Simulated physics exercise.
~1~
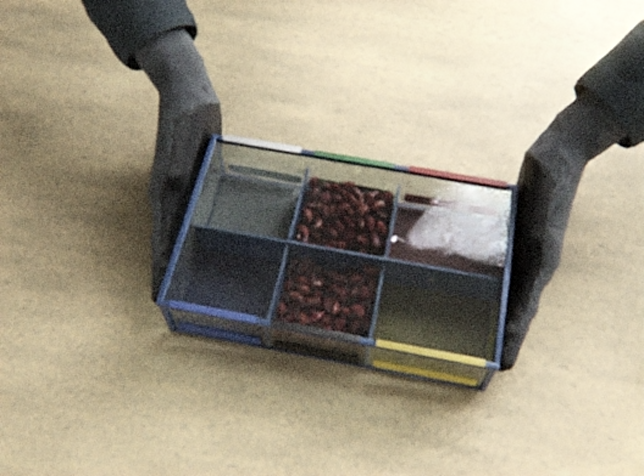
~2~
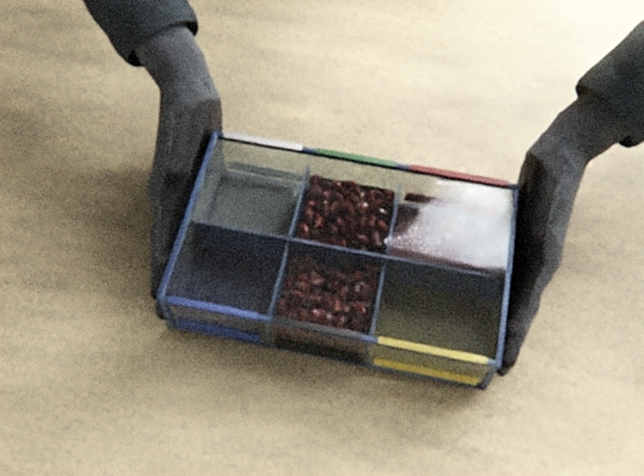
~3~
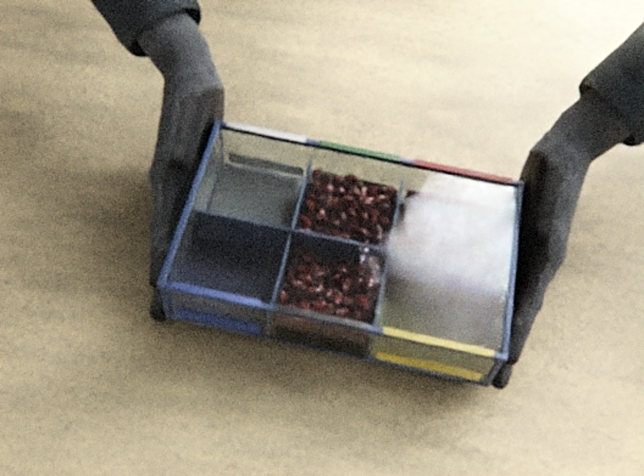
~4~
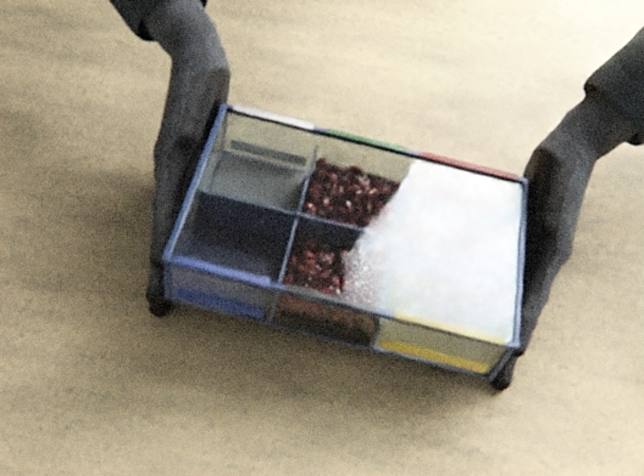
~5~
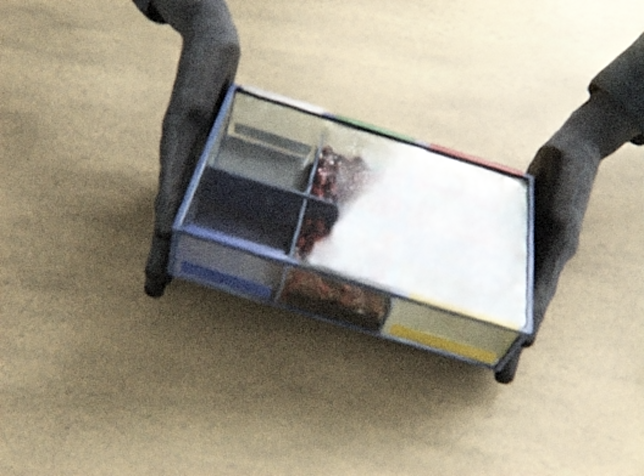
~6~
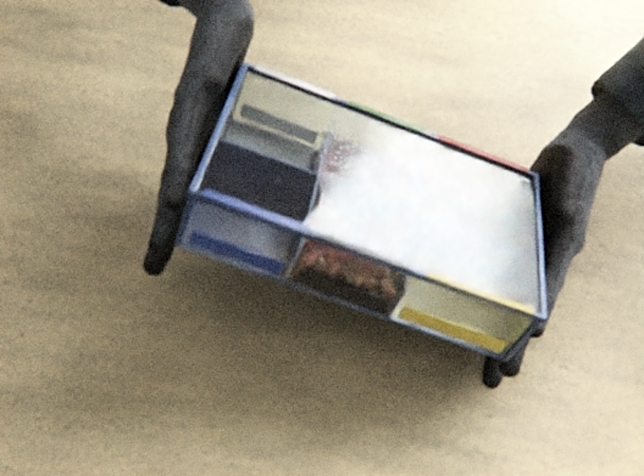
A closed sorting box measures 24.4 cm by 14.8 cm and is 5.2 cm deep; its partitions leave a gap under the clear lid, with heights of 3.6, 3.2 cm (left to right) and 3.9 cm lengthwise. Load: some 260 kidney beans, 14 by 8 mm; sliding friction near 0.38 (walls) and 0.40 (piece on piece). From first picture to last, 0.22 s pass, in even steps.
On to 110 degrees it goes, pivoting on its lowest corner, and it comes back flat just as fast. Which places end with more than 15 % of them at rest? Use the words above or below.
Red: Above; blue: Below; green: Above; yellow: Below; white: Below; black: Above.
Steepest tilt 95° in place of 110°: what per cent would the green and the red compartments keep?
Shares: Green 40, red 30, in per cent.
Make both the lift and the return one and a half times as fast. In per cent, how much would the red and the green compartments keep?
In that case red keeps 25 per cent while green keeps 40 per cent.
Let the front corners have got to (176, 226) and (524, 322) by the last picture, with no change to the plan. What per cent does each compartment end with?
In per cent, the final split is red 20, blue 0, green 55, yellow 0, white 0, black 25.
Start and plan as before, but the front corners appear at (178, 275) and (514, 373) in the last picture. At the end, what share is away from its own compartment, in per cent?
Estimate: Around 75 %.
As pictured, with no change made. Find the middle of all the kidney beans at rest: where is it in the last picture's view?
Est. centre at rest: (378, 232) px.
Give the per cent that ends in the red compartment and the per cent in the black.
Final shares - red 35 percent, black 20 percent.
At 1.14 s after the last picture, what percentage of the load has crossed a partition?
Share: Approx. 40 %.
Then, 0.69 s after the last picture, tilt 109 degrees; red 20 %, green 45 %, yellow 5 %, black 30 %.
Then, 1.14 s after the last picture, tilt 47 degrees; red 35 %, green 35 %, yellow 5 %, black 25 %.
Then, 1.67 s after the last picture, tilt 0 degrees; red 35 %, green 40 %, yellow 5 %, black 25 %.
In the end, red 35 %, blue 0 %, green 40 %, yellow 5 %, white 0 %, black 20 %.
